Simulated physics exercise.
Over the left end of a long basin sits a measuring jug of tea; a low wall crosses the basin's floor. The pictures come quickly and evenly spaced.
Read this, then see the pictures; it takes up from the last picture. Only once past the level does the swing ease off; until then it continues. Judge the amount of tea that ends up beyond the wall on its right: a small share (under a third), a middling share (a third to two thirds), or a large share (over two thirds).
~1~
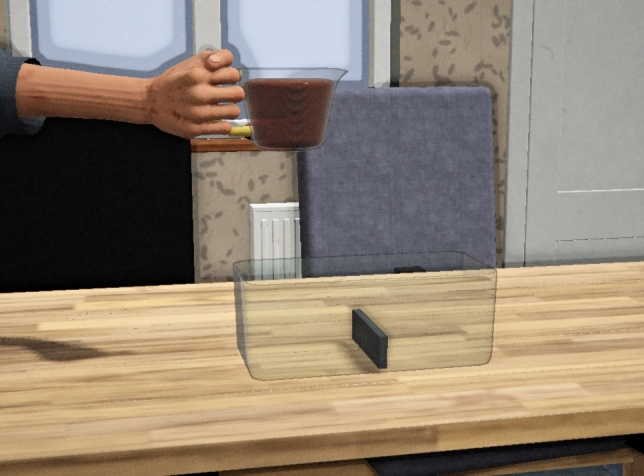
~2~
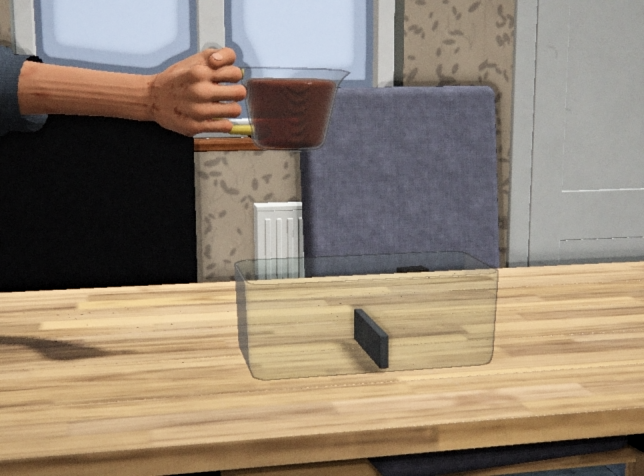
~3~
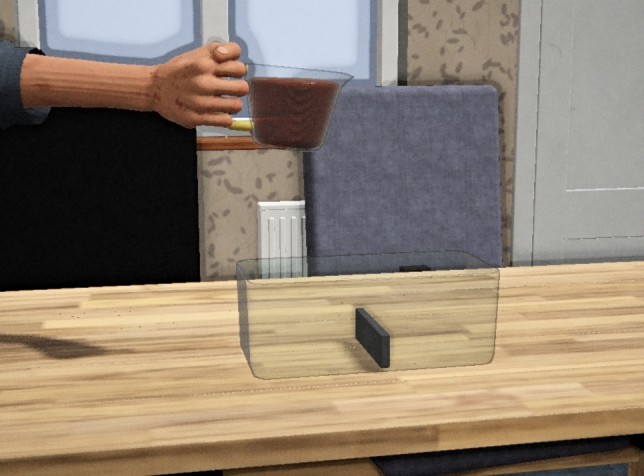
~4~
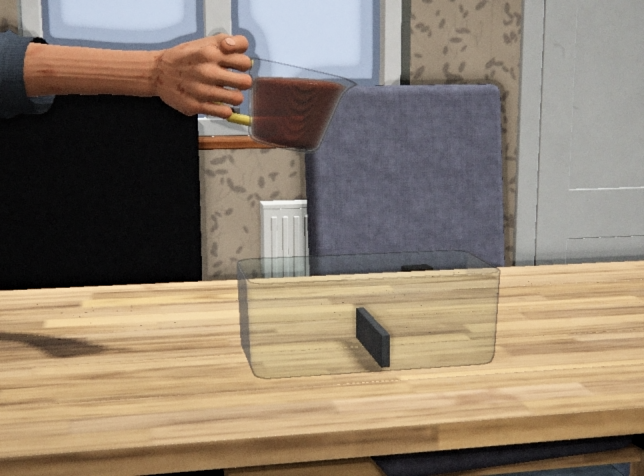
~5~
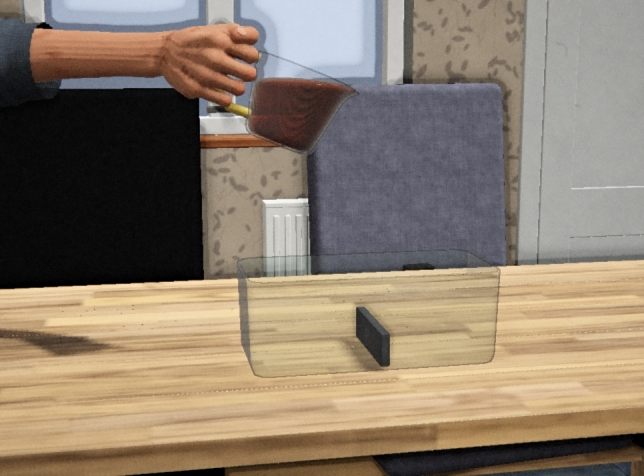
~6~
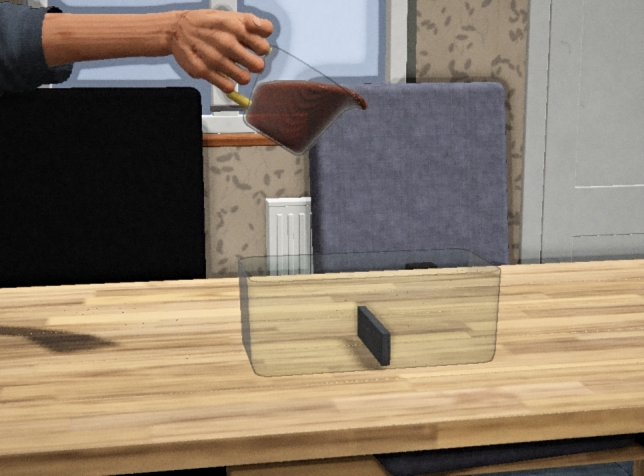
A large share.
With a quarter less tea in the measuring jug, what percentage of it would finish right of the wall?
I'd put it at some 75 %.
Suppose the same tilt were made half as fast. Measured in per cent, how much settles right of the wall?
Roughly 85 in a hundred.
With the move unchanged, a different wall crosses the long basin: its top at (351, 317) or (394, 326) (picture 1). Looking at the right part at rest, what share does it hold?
Try 1: Some 90 %; try 2: 45 %.
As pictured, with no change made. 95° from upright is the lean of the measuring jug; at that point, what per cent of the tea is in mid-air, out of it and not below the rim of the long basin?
About 45 per cent.
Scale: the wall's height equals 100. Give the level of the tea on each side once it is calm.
Left side: Approx. 10 %; right side: Approx. 60 %.
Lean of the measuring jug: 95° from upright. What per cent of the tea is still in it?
My estimate is close to 35 percent remaining.
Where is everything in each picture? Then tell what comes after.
The first frame shows tilt 0°; pouring edge (348, 70); surface from (241, 81) to (334, 80); the long basin's rim runs from (240, 274) to (480, 263); the wall's top is at (369, 323).
The second frame shows tilt 1°; pouring edge (350, 71); surface from (244, 80) to (335, 81).
The third frame shows tilt 6°; pouring edge (354, 76); surface from (248, 78) to (339, 83).
The fourth frame shows tilt 13°; pouring edge (357, 83); surface from (251, 79) to (343, 84).
The fifth frame shows tilt 22°; pouring edge (360, 94); surface from (254, 83) to (353, 87).
The sixth frame shows tilt 33°; pouring edge (361, 106); surface from (255, 88) to (358, 99); 3 per cent is over the edge.
A moment on, the measuring jug is tipped on its side and 34 per cent is still to pour, 0 is left of the wall and 24 right of it.
Next, the measuring jug is tipped right over and 2 per cent is still to pour, 8 is left of the wall and 78 right of it.
Then the measuring jug is tipped right over and 0 per cent is still to pour, 16 is left of the wall and 81 right of it.
Later the measuring jug is tipped right over and 0 per cent is still to pour, 16 is left of the wall and 81 right of it.
Finally, 16 per cent lies left of the wall, 81 right of it and 3 outside.
